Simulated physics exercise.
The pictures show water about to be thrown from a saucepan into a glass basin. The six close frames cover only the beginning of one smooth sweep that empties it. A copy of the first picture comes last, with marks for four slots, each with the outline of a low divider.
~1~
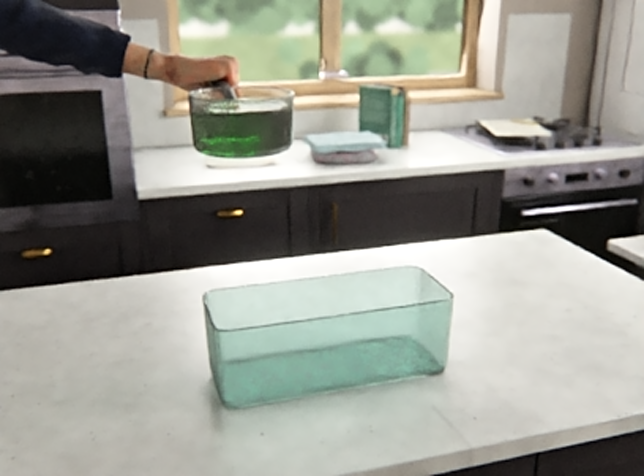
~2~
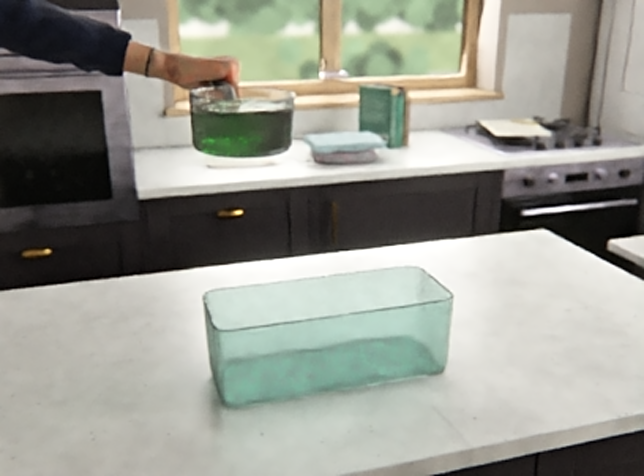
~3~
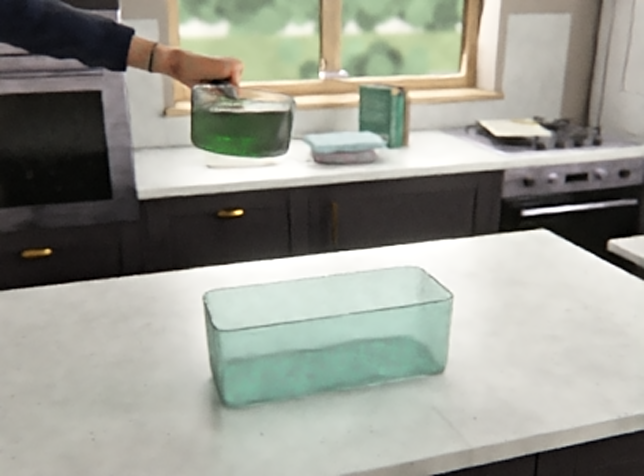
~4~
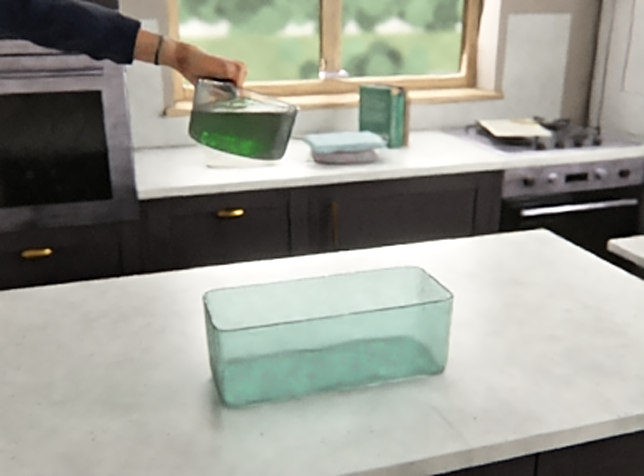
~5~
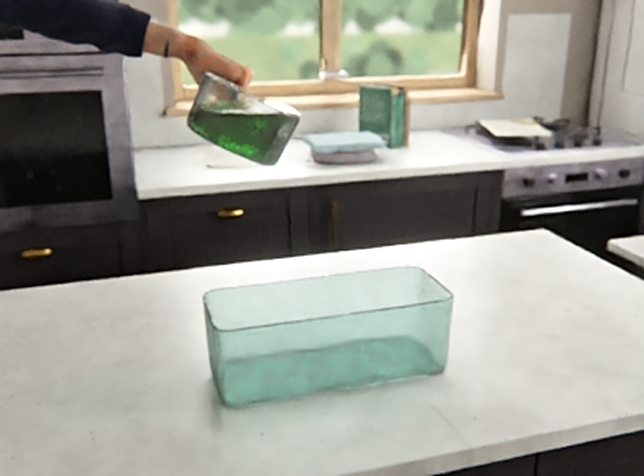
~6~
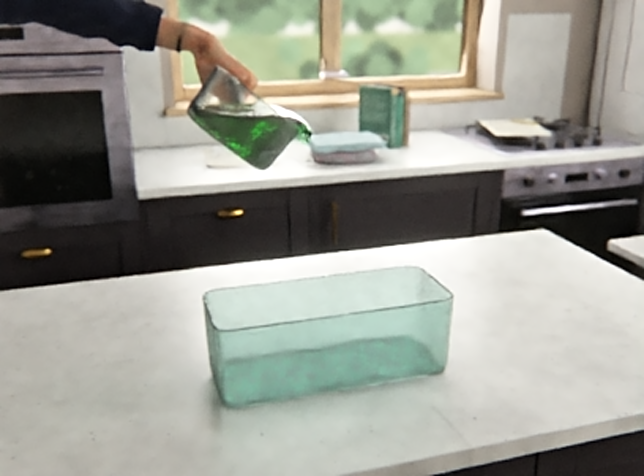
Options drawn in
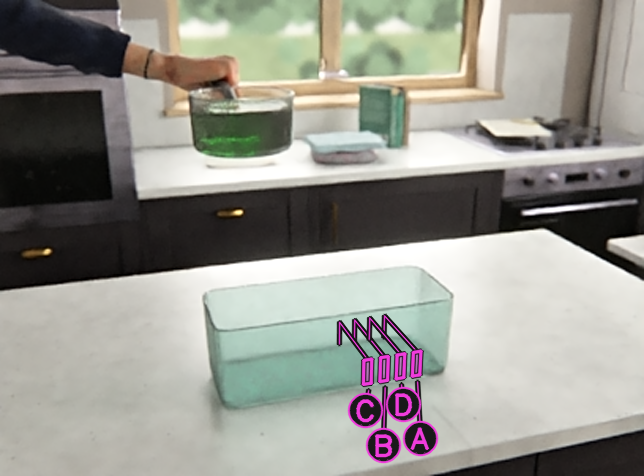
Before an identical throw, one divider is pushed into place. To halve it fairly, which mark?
Place C.
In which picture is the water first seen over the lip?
Picture 5.
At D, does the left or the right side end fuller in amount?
The left one.
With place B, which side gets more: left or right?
The left one.
On the marked copy, A at (417, 381); B at (385, 387); C at (368, 390); D at (401, 384).
With A, about 82 % ends left of the wall and 14 % right of it; 3 % is lost outside.
With B, about 78 % ends left of the wall and 18 % right of it; 4 % is lost outside.
With C, about 47 % ends left of the wall and 51 % right of it.
With D, about 88 % ends left of the wall and 9 % right of it; 4 % is lost outside.
